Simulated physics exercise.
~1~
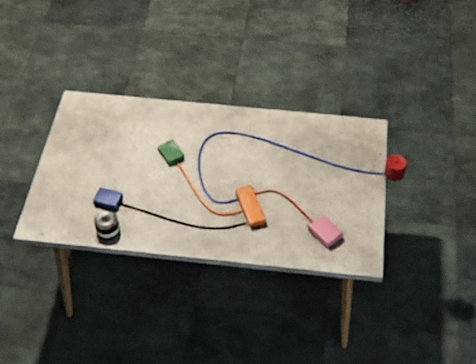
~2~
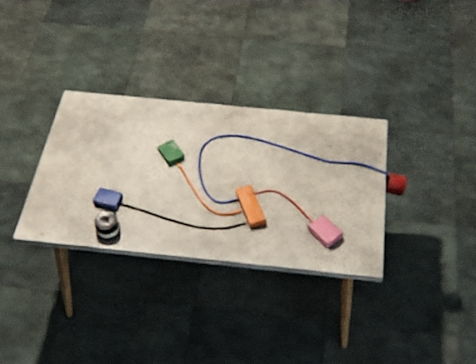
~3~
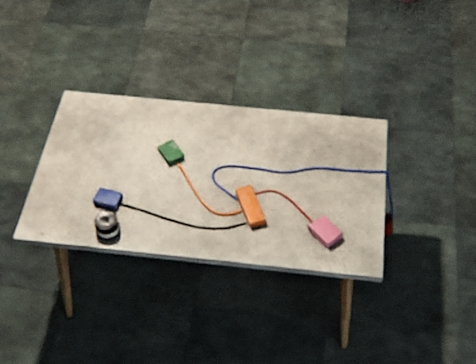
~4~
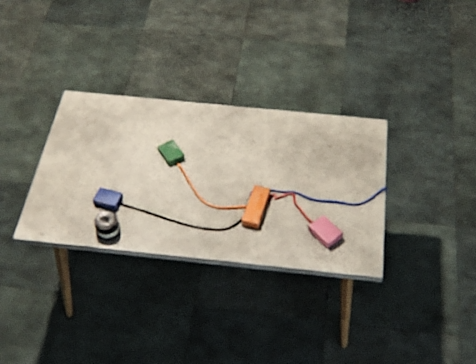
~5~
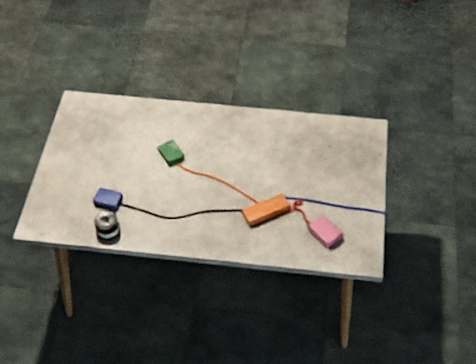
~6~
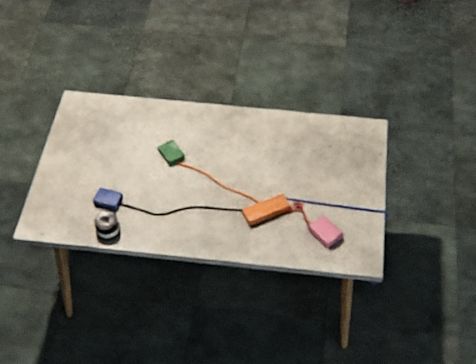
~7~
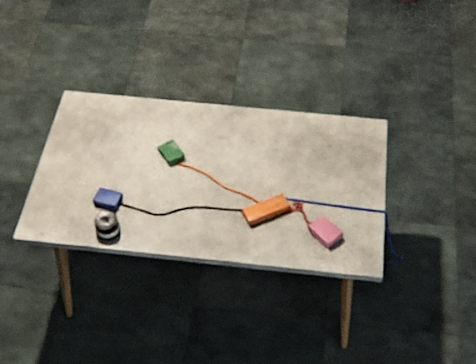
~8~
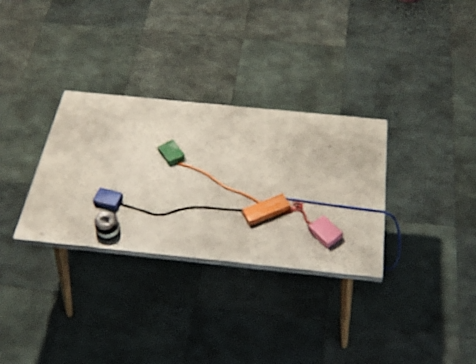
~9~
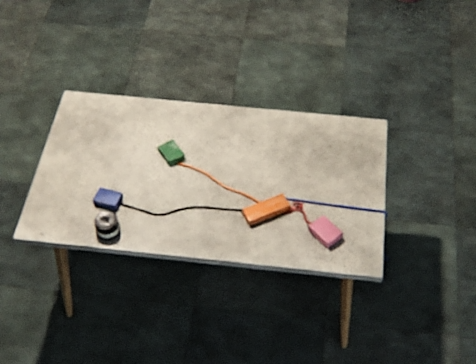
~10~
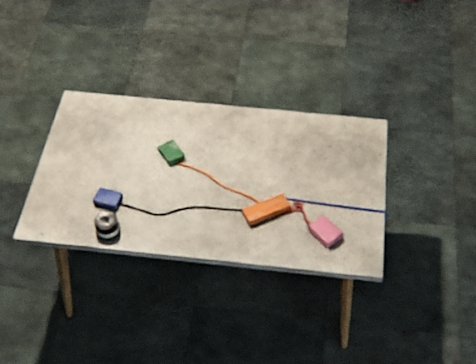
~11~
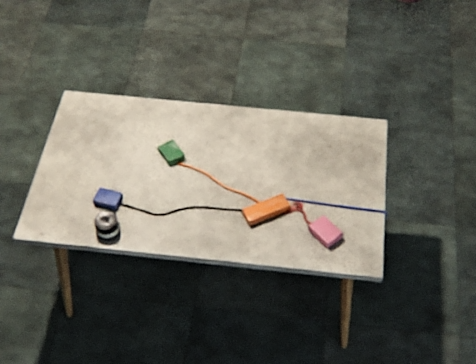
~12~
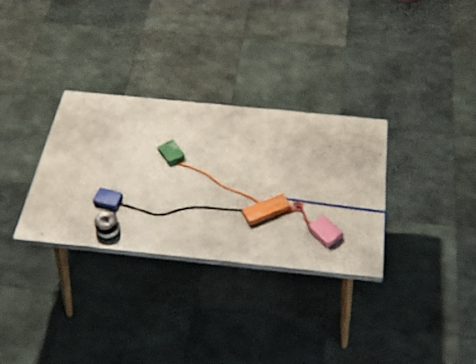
Red speaker dropping off the table's right edge, its blue cable pulling taut and dragging the orange strip right before it settles.
